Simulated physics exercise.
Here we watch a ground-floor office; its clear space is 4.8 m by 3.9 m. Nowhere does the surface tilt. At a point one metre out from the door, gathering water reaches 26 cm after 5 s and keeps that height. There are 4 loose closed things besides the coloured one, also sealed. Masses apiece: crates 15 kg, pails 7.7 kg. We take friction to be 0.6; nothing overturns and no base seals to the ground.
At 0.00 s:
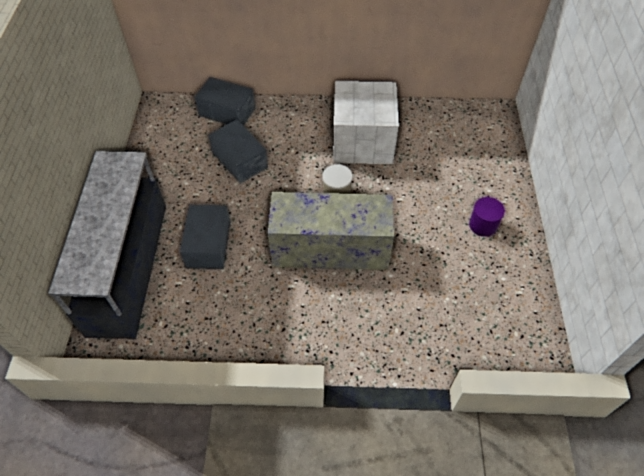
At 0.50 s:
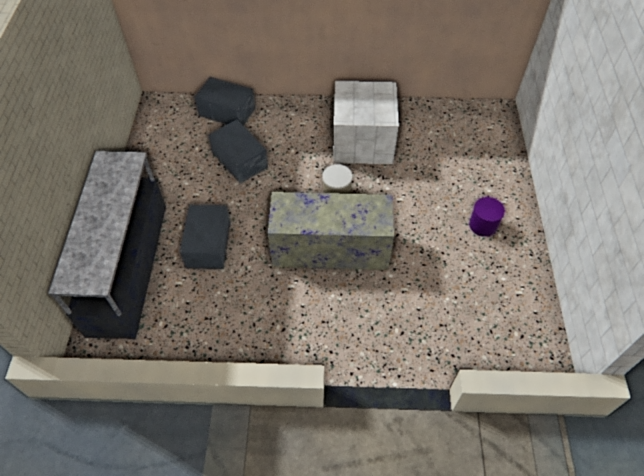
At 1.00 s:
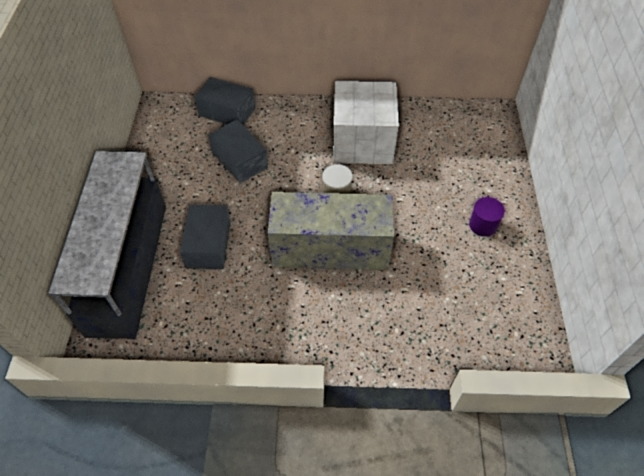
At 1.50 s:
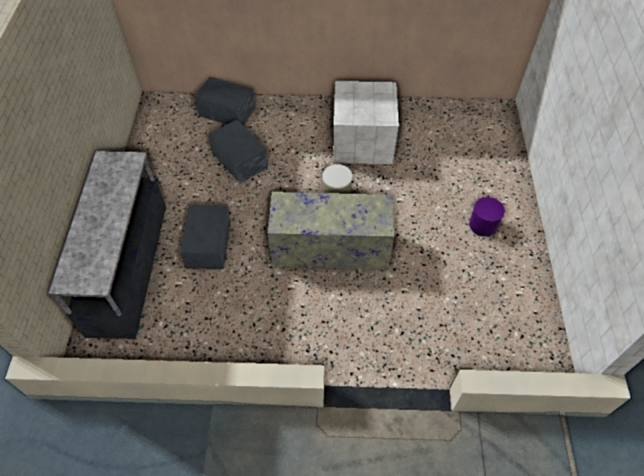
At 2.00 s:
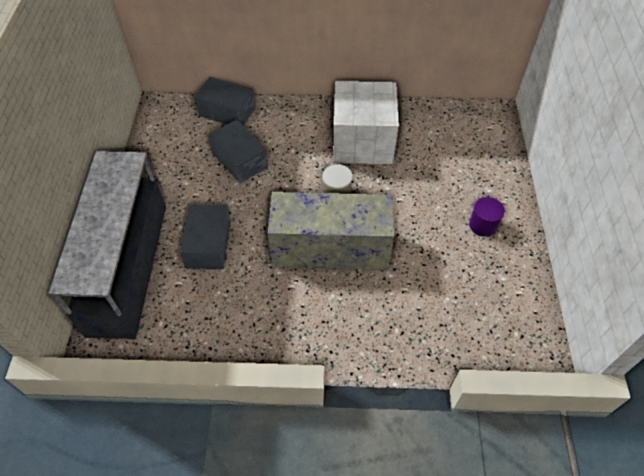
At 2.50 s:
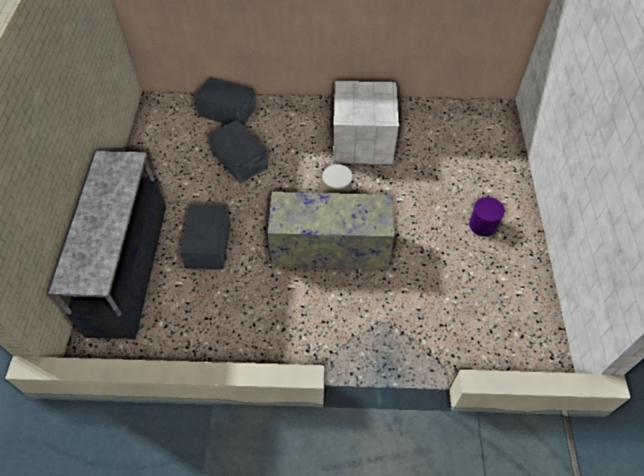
The clip shows a walled room with a speckled floor, a purple pail, blocks and dark slabs, all staying still, while bluish water spreads over the paving outside, covers the doorway sill and wets a small patch just inside.
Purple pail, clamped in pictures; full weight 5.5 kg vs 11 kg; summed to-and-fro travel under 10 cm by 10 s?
Neither.
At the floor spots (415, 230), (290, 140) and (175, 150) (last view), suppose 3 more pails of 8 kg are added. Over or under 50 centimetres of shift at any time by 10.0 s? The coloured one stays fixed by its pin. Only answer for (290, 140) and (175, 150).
Those two come out inside the line and inside the line, in that order.
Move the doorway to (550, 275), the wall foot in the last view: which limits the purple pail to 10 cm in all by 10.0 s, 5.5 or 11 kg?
For that position, nothing offered succeeds.
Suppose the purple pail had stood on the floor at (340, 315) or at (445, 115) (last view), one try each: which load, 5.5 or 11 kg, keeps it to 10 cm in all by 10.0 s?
For the first start neither one suffices; for the second neither one suffices.
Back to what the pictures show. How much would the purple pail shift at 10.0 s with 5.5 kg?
About 250 cm off its spot.
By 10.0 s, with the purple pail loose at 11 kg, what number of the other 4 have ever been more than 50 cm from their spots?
Answer: 1.
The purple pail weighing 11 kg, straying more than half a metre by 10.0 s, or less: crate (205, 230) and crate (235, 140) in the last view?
So that's further for the first and not as far for the second.
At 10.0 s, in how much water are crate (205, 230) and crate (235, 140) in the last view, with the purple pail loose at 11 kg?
Depths: Near 5 cm, then near 6 cm.
After 3.5 s the purple pail would be 0 cm from its start with 5.5 kg and 0 cm from its start with 11 kg; 0 cm of water round it then.
After 4.5 s the purple pail would be 0 cm from its start with 5.5 kg and 0 cm from its start with 11 kg; 4 cm of water round it then.
After 7.0 s the purple pail would be 156 cm from its start with 5.5 kg and 24 cm from its start with 11 kg; 8 cm of water round it then.
After 10.0 s the purple pail would be 262 cm from its start with 5.5 kg and 119 cm from its start with 11 kg; 13 cm of water round it then.
